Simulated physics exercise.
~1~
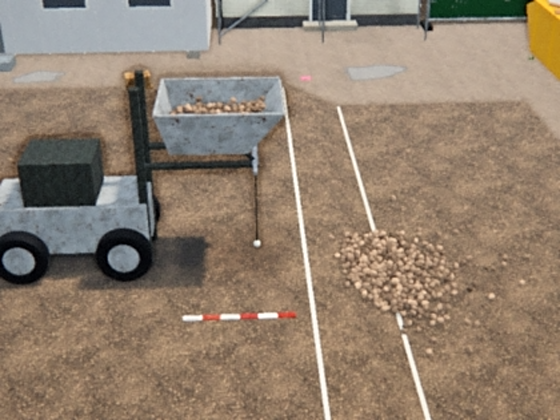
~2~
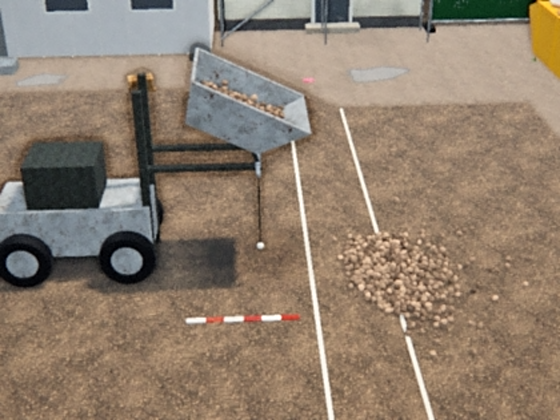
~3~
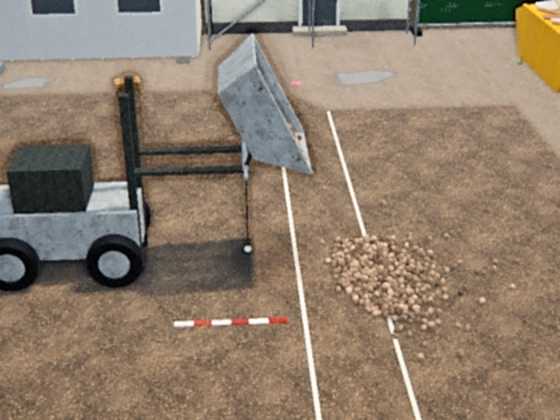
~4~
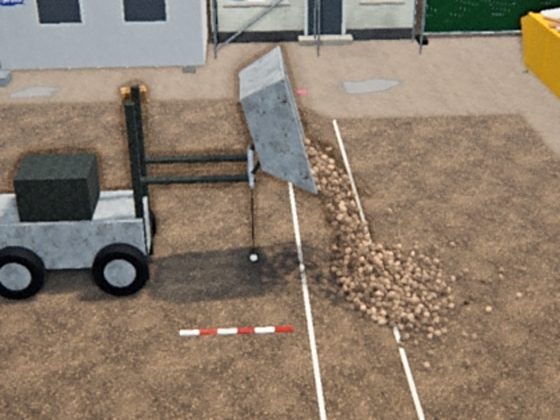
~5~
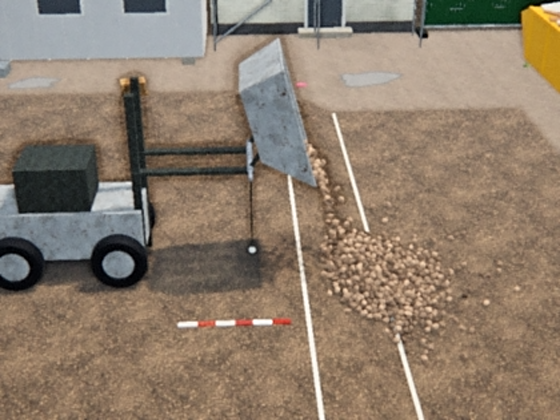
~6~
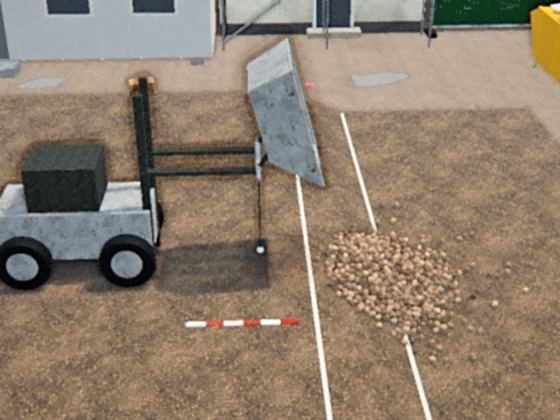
Grey skip on a forklift tilting steeply to the right and pouring crushed rock onto an earlier heap, ending tipped and empty.
